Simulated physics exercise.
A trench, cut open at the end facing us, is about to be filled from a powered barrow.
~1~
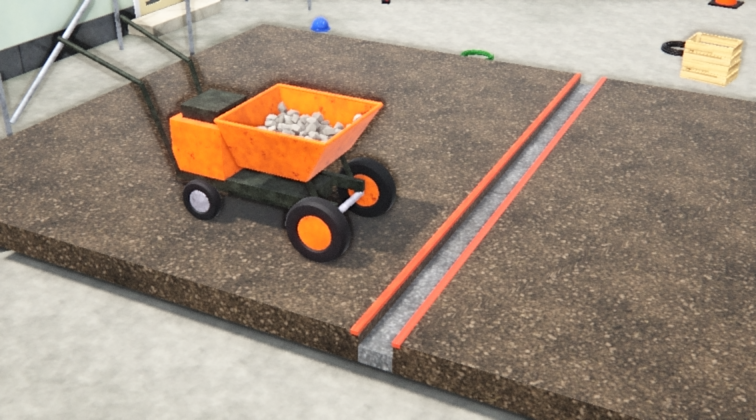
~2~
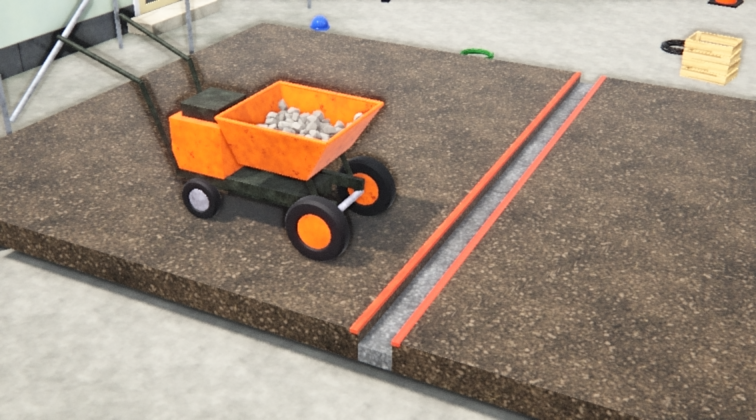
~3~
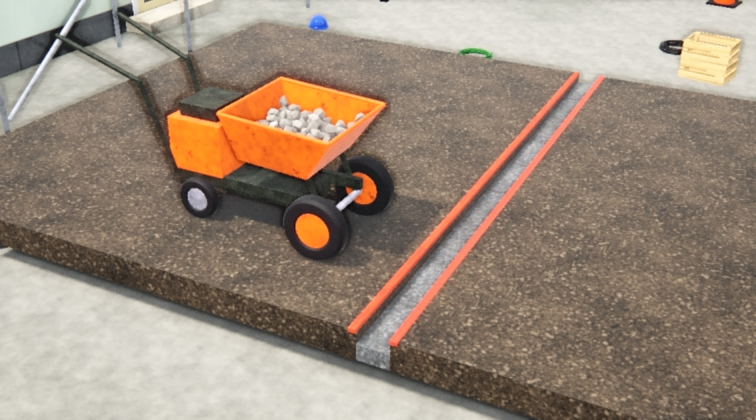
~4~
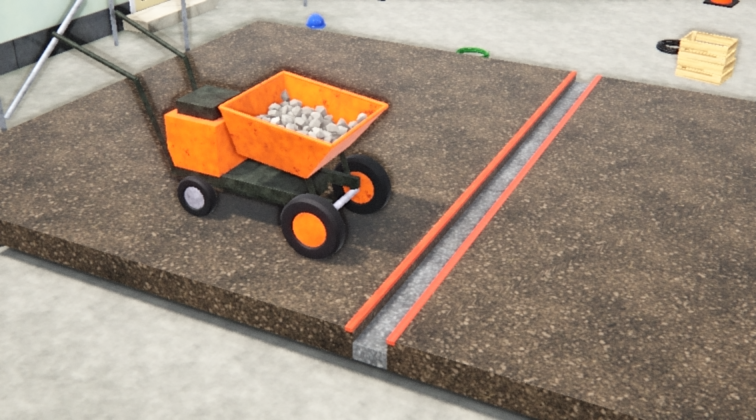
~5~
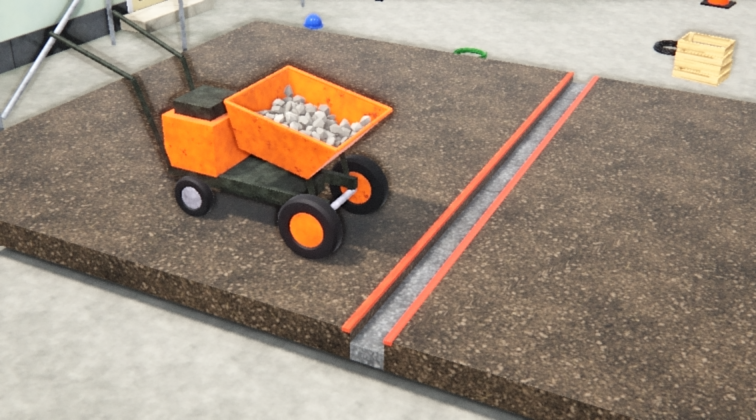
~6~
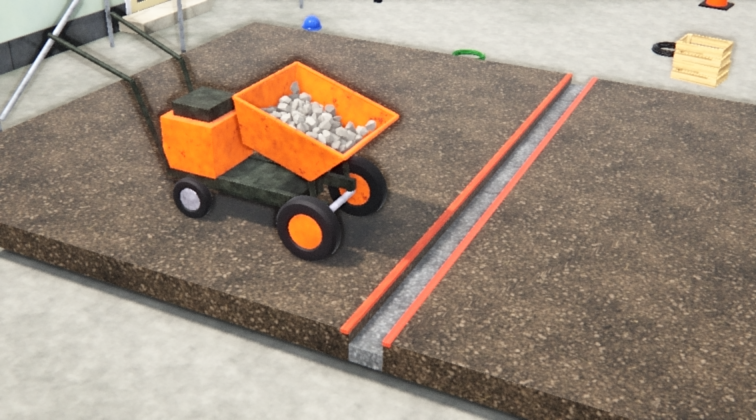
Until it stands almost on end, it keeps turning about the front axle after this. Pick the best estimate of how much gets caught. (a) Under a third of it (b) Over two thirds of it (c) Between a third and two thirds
Between a third and two thirds (c).
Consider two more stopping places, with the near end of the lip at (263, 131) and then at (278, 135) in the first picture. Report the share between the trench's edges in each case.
Result: 30 in a hundred, then 50 in a hundred.
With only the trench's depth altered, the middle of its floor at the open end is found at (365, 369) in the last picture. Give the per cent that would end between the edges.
The share comes to around 60 percent.
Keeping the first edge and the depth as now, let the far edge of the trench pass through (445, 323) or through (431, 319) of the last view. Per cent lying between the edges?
I'd put it near 100 in a hundred, then near 90 in a hundred.
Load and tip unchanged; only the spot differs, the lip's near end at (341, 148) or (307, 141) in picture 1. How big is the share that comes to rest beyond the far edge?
Position 1 near 70 %, position 2 near 10 %.
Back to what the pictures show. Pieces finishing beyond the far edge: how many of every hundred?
It comes to 45 per cent or so.
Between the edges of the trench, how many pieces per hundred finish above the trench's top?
My best guess is some 40 per cent.
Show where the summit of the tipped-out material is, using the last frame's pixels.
The peak rests near (452, 255).
Shortly afterwards, skip tipped steeply; the whole lot in the skip.
Next, skip tipped right over; the bulk in the skip; a little in or heaped over the trench; a little beyond it; a little falling.
Some moments later, skip tipped right over; a little in the skip; near half in or heaped over the trench; near half beyond it.
In the end, skip tipped right over; only a few short of the trench; near half in or heaped over the trench; near half beyond it.
